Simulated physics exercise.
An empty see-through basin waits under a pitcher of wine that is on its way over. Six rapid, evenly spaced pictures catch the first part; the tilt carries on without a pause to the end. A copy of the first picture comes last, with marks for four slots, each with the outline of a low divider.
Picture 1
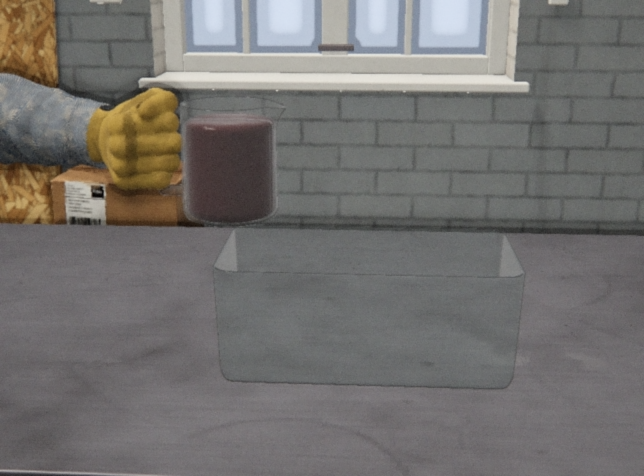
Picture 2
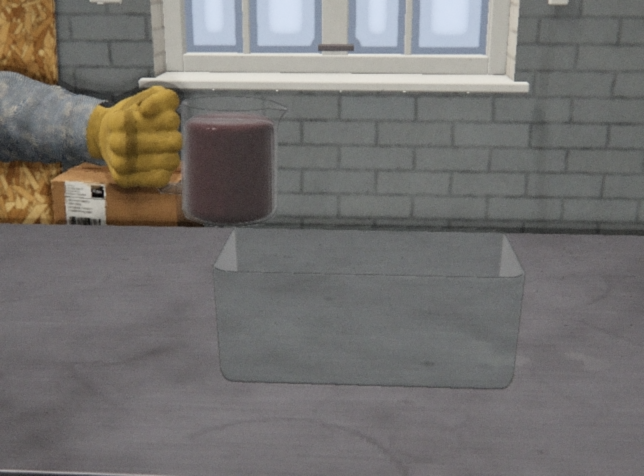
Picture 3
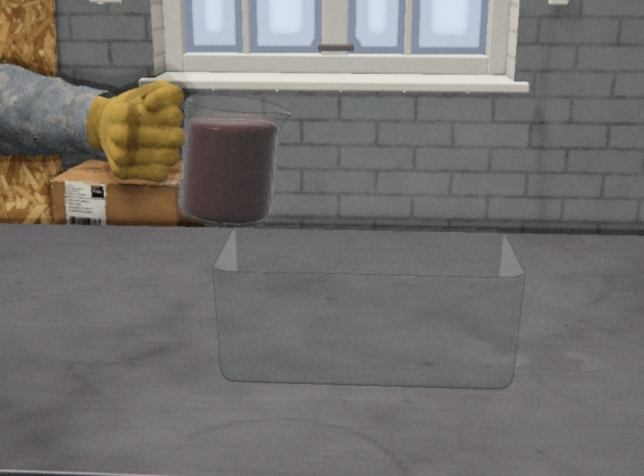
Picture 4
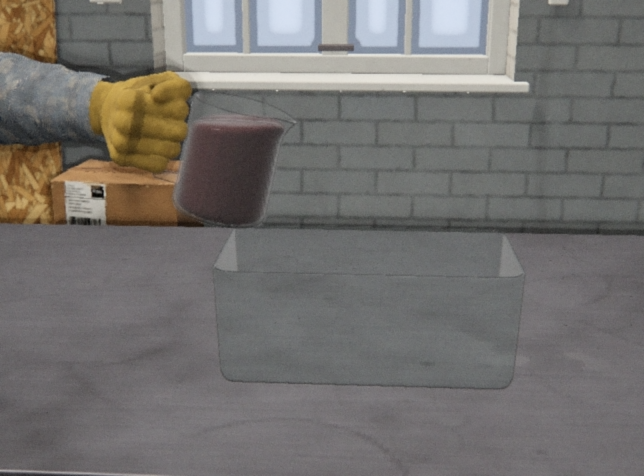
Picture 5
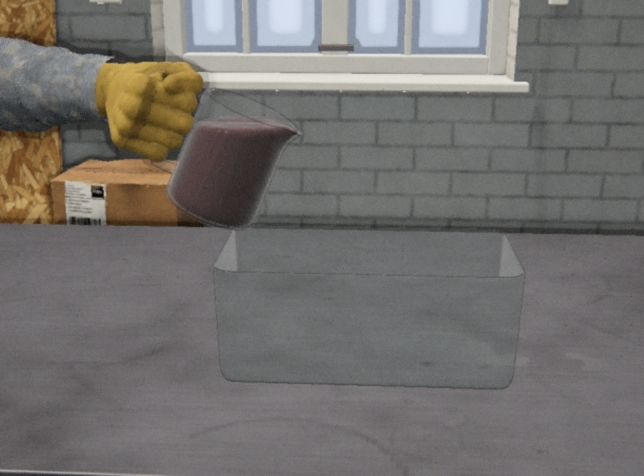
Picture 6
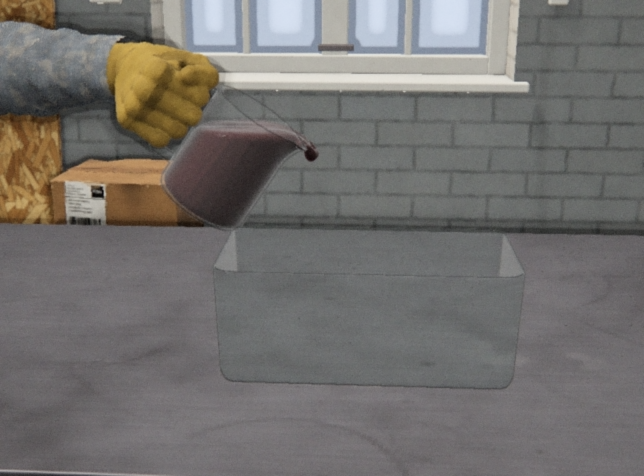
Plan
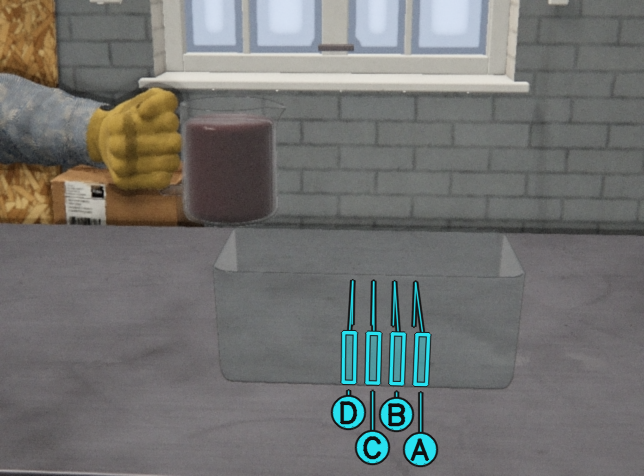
On a gray tabletop by a brick wall and window, a yellow-gloved hand held a clear pitcher of dark red liquid above an empty see-through basin, then tilted it rightward until liquid crept over the lip.
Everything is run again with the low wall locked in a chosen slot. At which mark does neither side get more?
Choose D.
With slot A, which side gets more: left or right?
The left side.
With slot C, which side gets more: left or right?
The left side.
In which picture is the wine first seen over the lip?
In picture 6.
In cyan, A at (420, 393); B at (396, 392); C at (372, 391); D at (348, 390).
If A is chosen, about 96 % ends left of the wall and 3 % right of it.
If B is chosen, about 96 % ends left of the wall and 3 % right of it.
If C is chosen, about 91 % ends left of the wall and 7 % right of it.
If D is chosen, about 54 % ends left of the wall and 46 % right of it.
